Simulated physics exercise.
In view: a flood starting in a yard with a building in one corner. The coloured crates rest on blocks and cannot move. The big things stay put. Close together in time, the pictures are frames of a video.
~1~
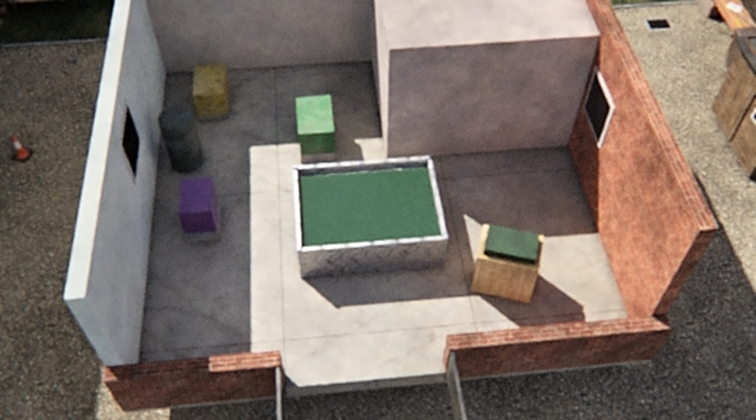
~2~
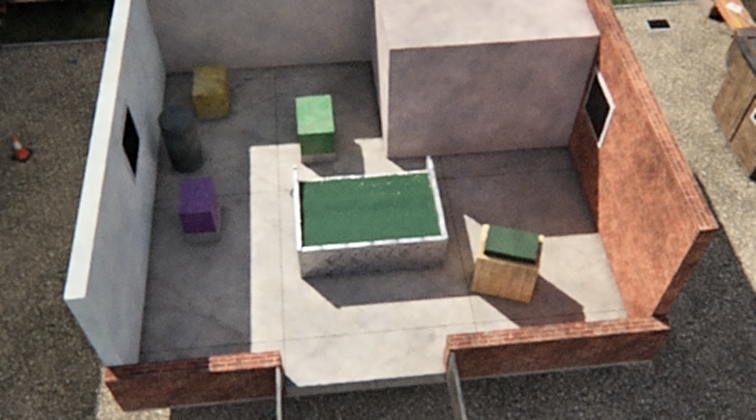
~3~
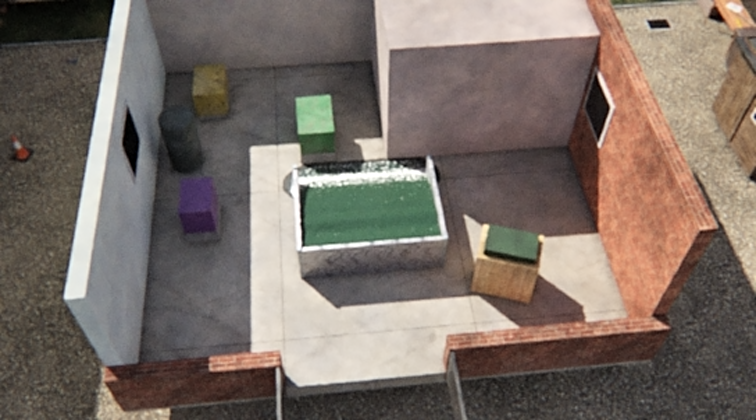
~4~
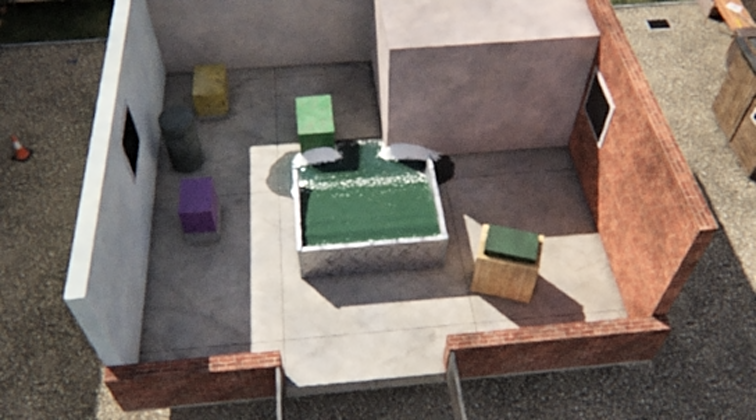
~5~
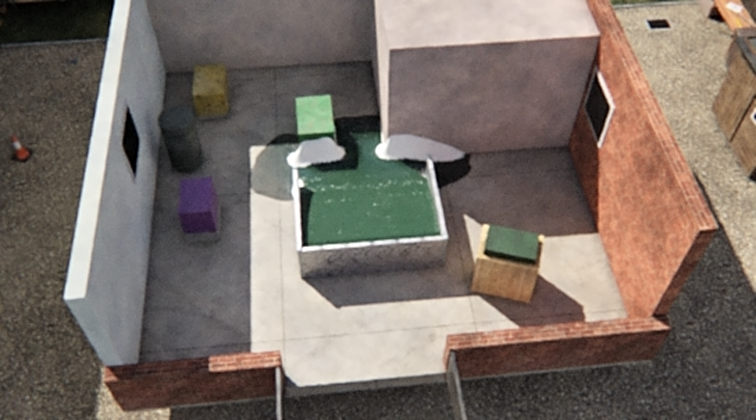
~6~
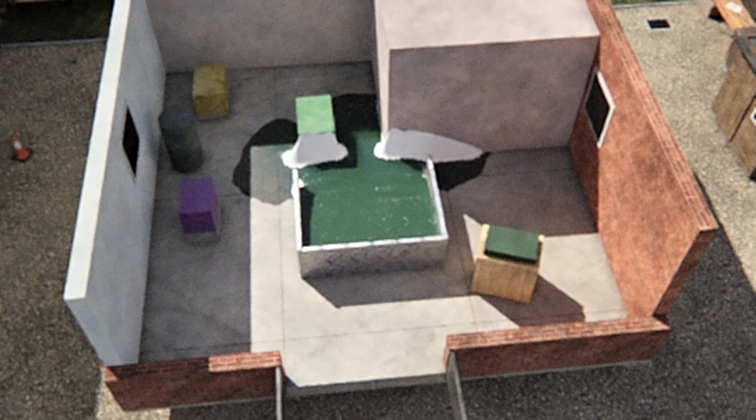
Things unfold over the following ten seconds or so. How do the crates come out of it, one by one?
One by one: The purple crate comes out dry; the green crate comes out wet; the yellow crate comes out wet.
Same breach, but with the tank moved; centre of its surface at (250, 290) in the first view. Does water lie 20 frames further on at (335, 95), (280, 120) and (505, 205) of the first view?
Results in order - swamped, swamped, swamped.
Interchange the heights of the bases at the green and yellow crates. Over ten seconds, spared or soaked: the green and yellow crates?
Green crate: Flooded, yellow crate: Flooded.
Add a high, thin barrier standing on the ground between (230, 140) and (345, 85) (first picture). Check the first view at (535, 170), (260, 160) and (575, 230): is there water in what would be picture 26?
One by one: Soaked, soaked, soaked.
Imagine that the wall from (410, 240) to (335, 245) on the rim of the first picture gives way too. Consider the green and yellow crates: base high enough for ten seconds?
In that case the green one is never flooded and the yellow one is never flooded.
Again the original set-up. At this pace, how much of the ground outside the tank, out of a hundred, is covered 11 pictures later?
By my count, 45 percent.
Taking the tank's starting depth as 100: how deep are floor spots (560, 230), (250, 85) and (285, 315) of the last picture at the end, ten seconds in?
Going in order, that's 10, 12 and 8 %.
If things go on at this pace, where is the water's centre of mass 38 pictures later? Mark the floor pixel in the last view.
Roughly (328, 183) in the last picture.
A moment on, water covers 30 % of the floor; the purple crate not reached, the green crate water round its plinth, the yellow crate water round its plinth.
Next, water covers 45 % of the floor; the purple crate water round its plinth, the green crate water round its plinth, the yellow crate water round its plinth.
Then, water covers 60 % of the floor; the purple crate water round its plinth, the green crate water round its plinth, the yellow crate water round its plinth.
Later, water covers 90 % of the floor; the purple crate water round its plinth, the green crate water round its plinth, the yellow crate water round its plinth.
In the end, water covers 100 % of the floor; the purple crate stayed above the water, the green crate was topped, the yellow crate was topped.
